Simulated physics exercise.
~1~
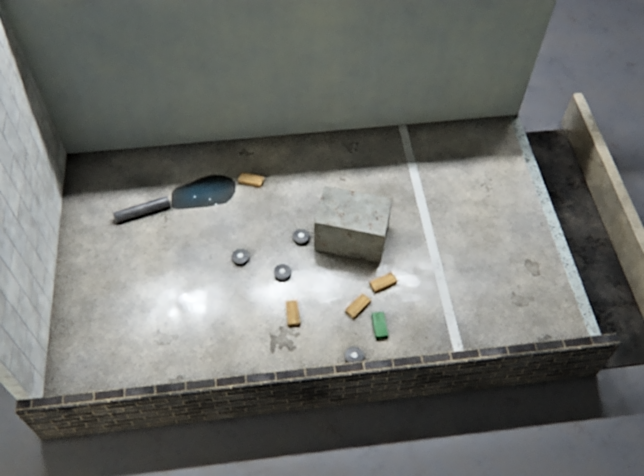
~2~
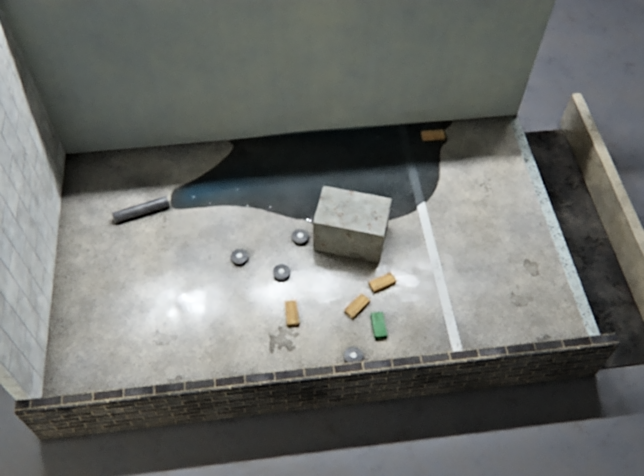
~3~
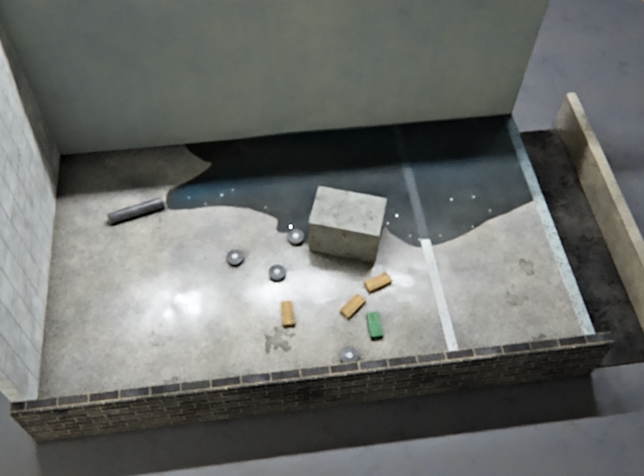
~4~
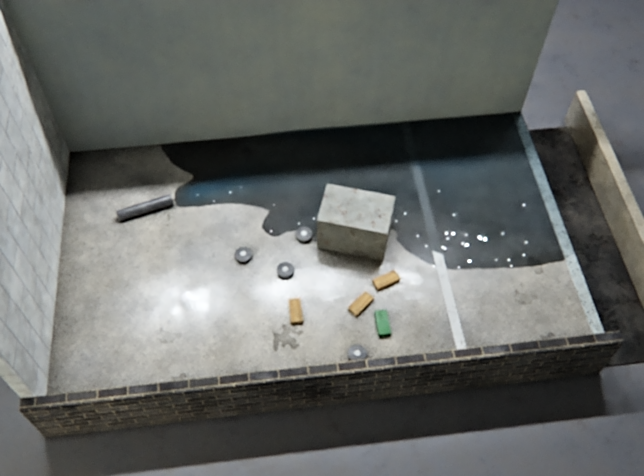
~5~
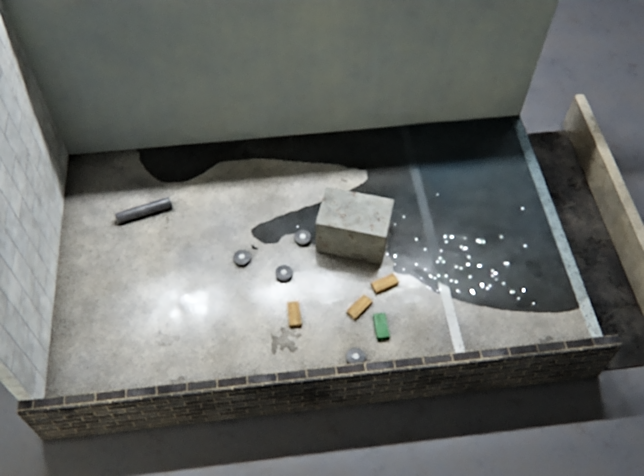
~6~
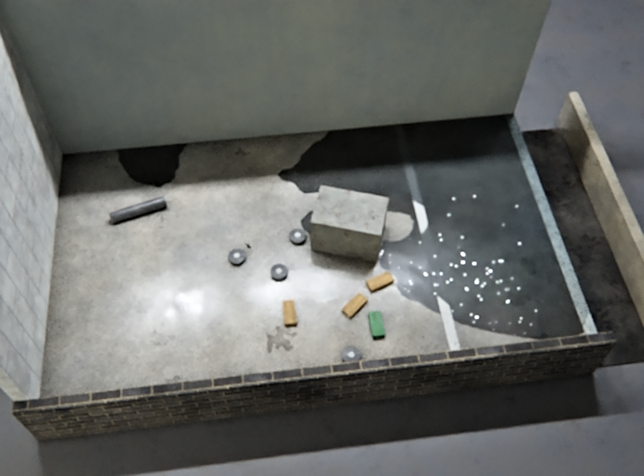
At the start, a small dark pool lies by the mouth of a grey pipe on a pale walled floor, with an orange block at its edge. The water spreads right along the back wall, carrying that block across the painted stripe, and soon the block is no longer in view. The sheet widens behind and around the big grey block toward the right edge, with white specks gathering on it. It then shrinks away from the pipe while reaching farther forward on the right. At the end, the green block still sits short of the stripe, unmoved among the remaining orange blocks and round lids.
